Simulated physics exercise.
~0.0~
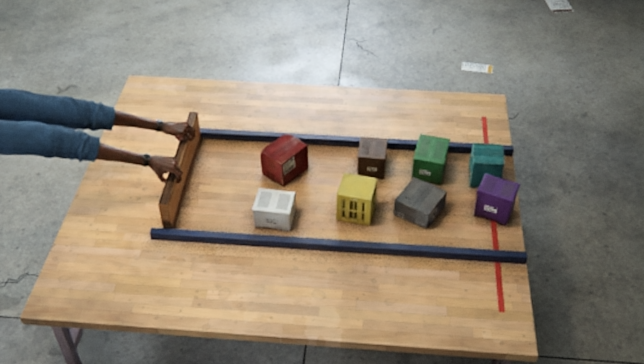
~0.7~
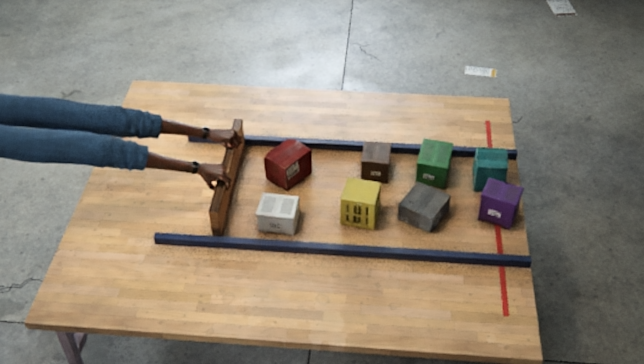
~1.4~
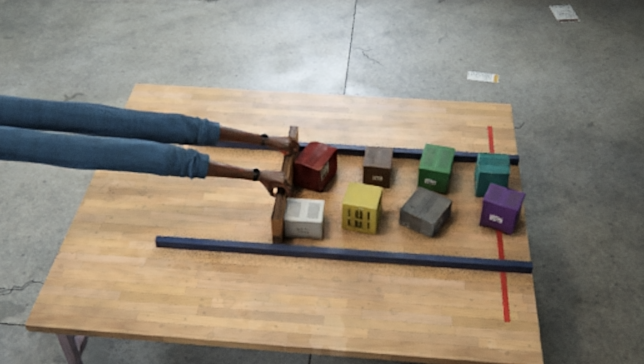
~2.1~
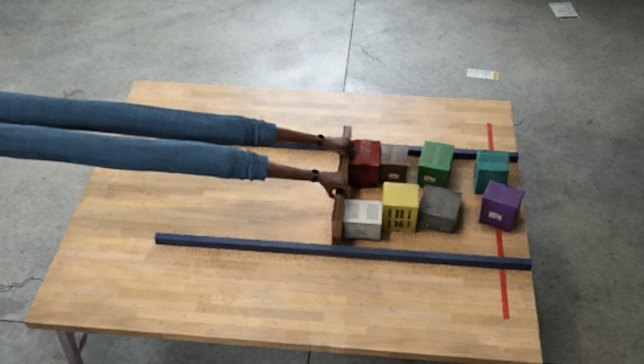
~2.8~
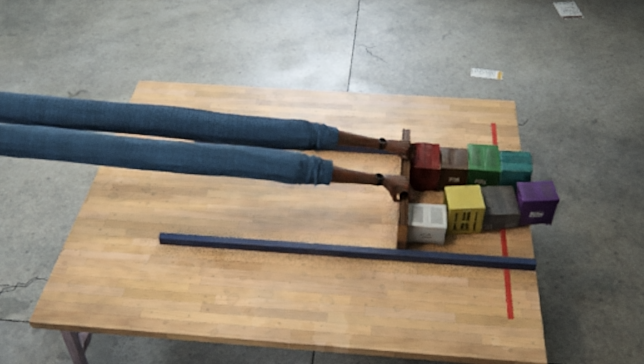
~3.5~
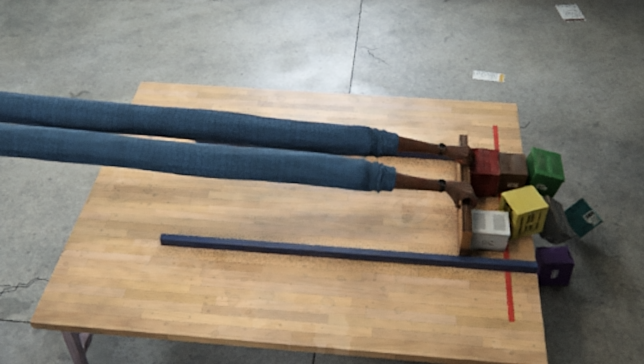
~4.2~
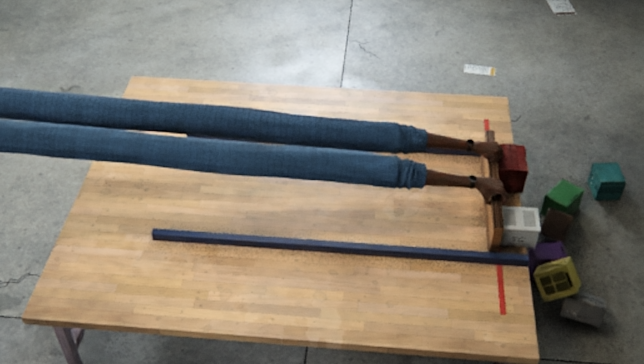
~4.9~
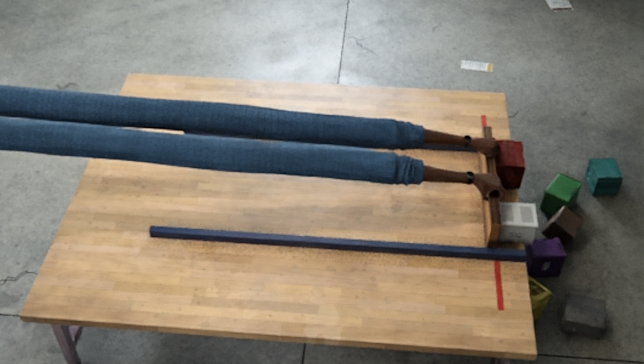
A wooden plank, pushed by two hands in blue sleeves, slid right across a table, bunching eight coloured boxes together. It stopped at the red tape after six had gone off the end, leaving the red and white ones near the edge.
